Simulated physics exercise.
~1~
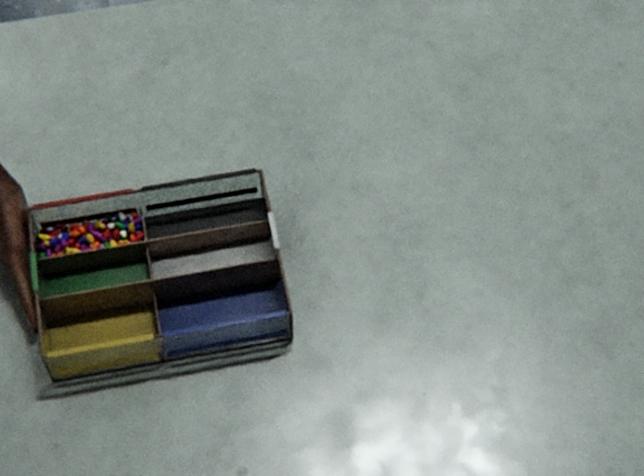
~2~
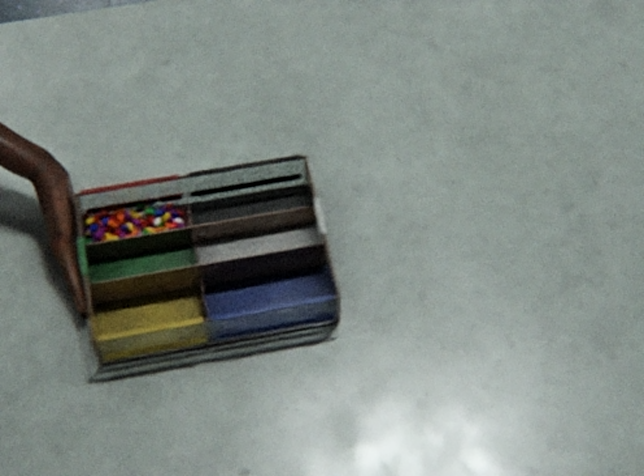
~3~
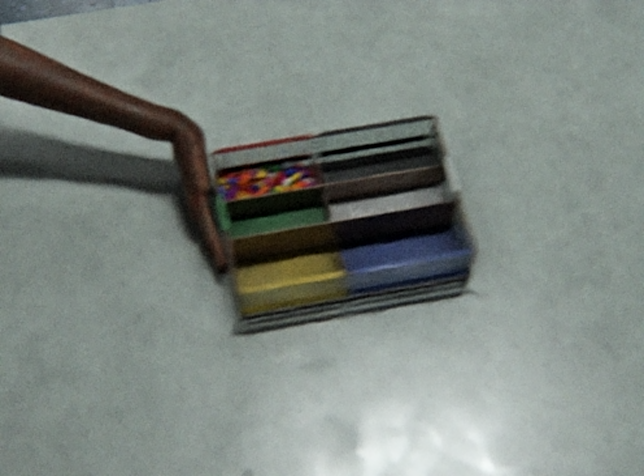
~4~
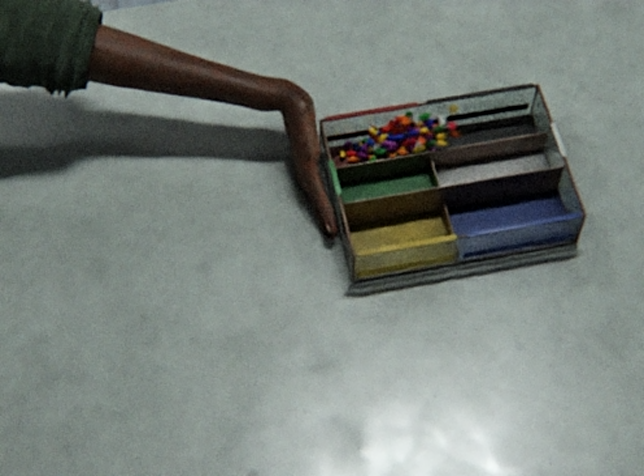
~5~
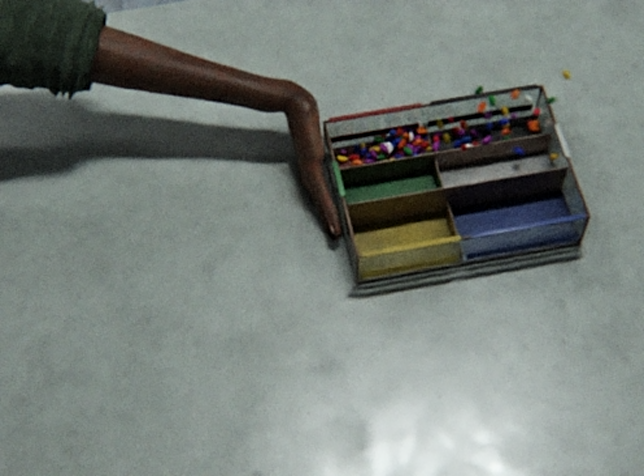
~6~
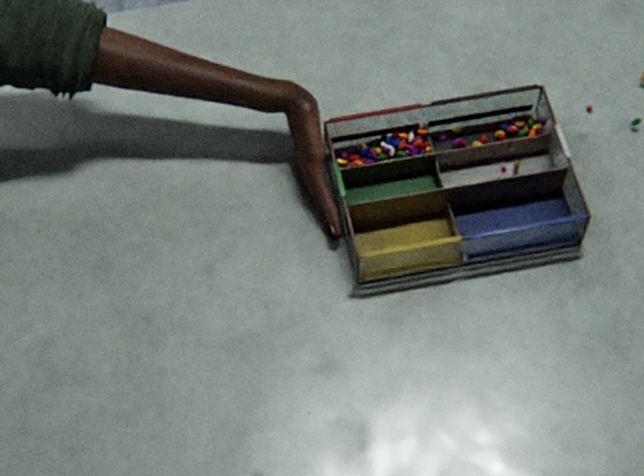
A divided tray with colorful beads in its back left compartment was pushed right across a gray surface by a hand and stopped abruptly, sending many beads over the divider into the back right section, while a few flew out past the tray.
